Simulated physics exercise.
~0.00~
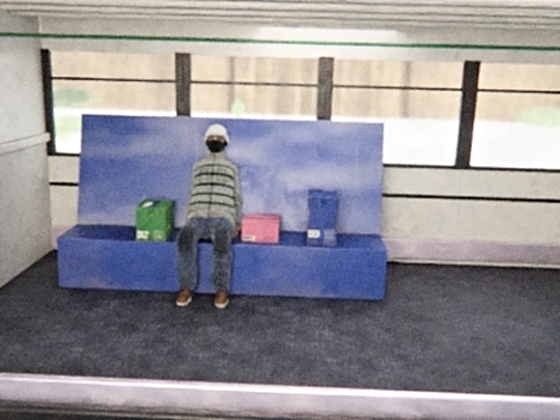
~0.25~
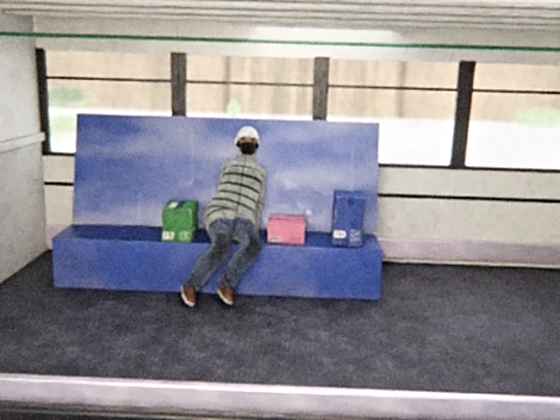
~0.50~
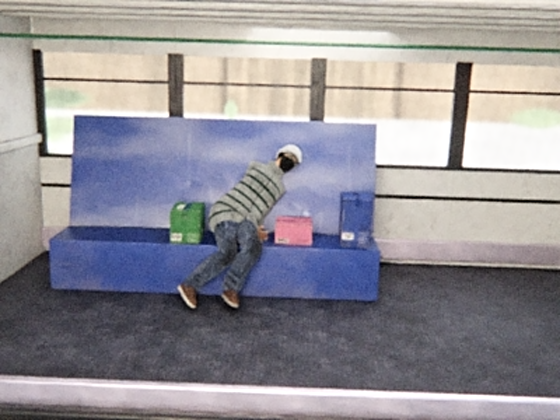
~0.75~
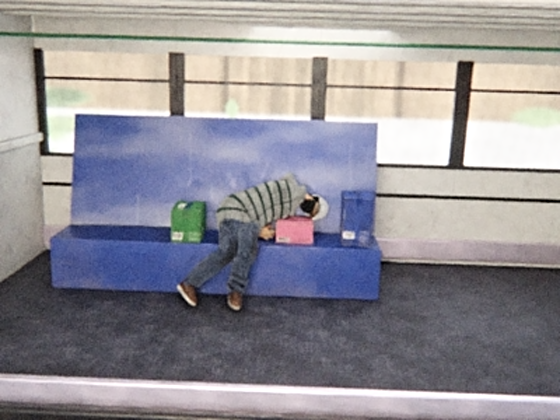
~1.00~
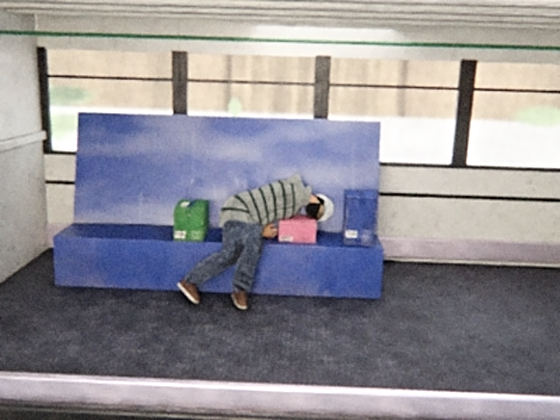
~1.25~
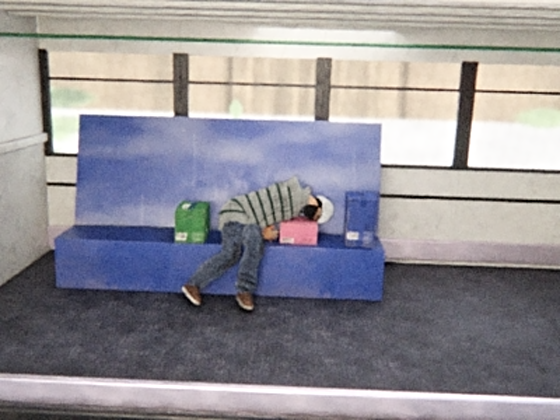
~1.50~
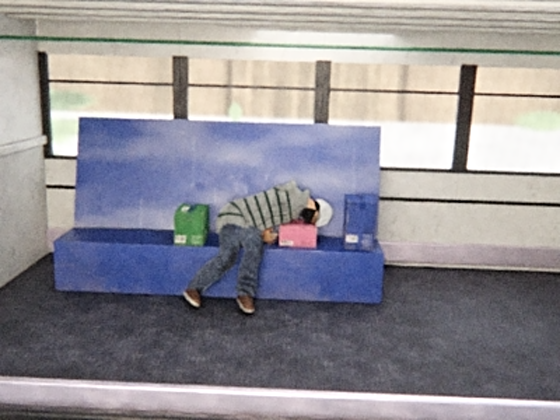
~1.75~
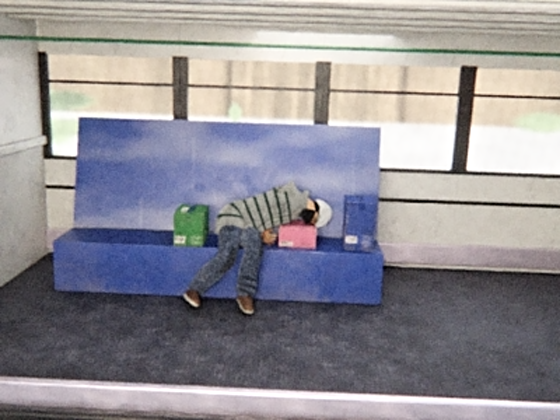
A person in a white cap, dark face covering, grey striped top and jeans sits slumped on a long blue bench, seen from the front by a slightly swaying camera, with windows behind. A green bag stands to the left, a pink carton close on the right, and an upright blue pack farther right. The three items shift a little to the right along the seat as the person's upper body tips right. The torso then folds down over the pink carton, legs trailing left. It settles there, hips on the seat, and all three items remain on the bench.
